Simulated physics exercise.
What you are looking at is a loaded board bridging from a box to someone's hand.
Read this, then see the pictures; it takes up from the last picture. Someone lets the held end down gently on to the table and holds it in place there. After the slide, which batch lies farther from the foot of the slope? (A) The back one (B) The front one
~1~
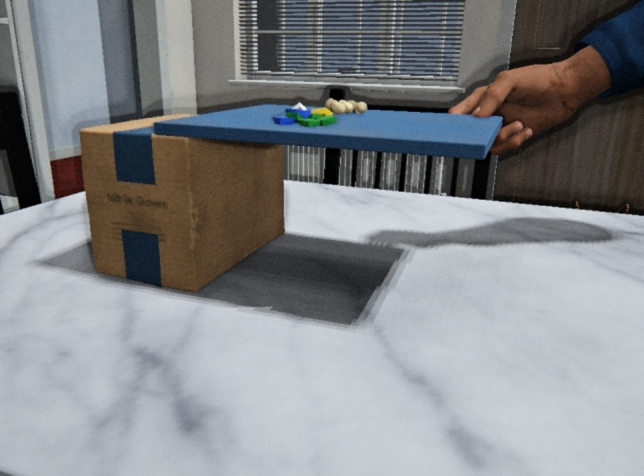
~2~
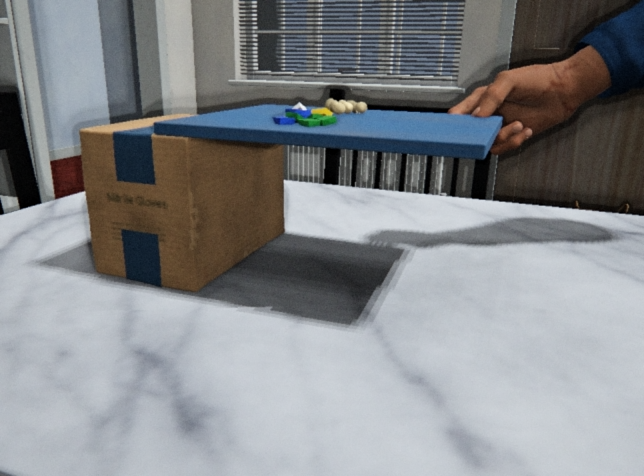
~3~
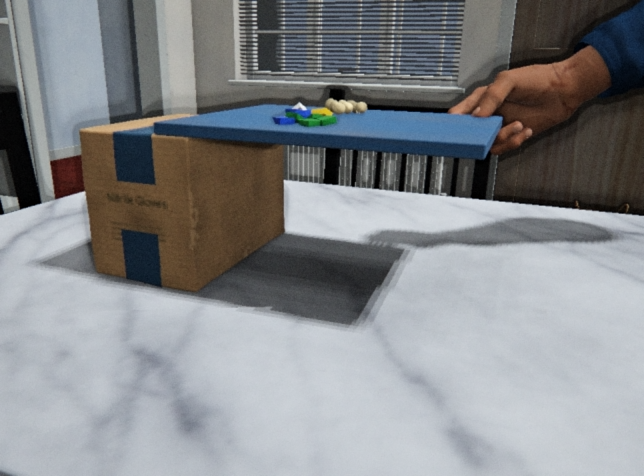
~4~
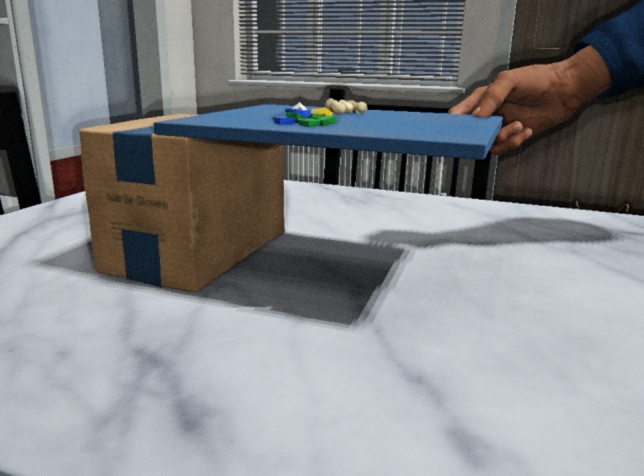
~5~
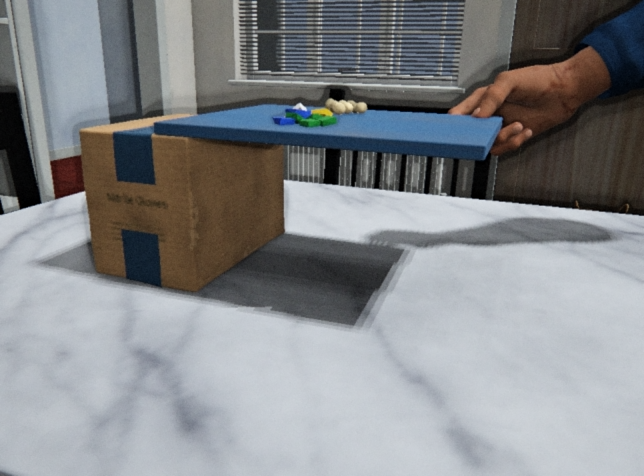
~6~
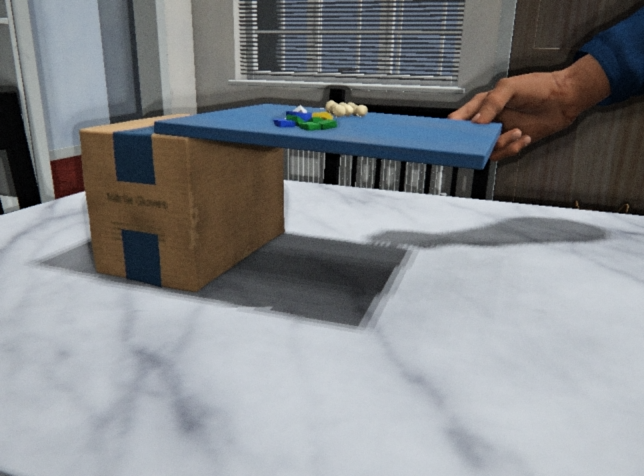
A.
Then, 0.63 s on from there, board sloping at 21°; front batch the whole lot still on the board; back batch the whole lot still on the board.
Then, 1.19 s on from there, board sloping at 36°; front batch mostly at the foot of the board; back batch mostly up to a board's length out.
Then, 1.67 s on from there, board resting at 37°; front batch mostly at the foot of the board; back batch mostly up to a board's length out.
In the end, board resting at 37°; front batch mostly at the foot of the board; back batch mostly up to a board's length out; the back batch has gone farther.
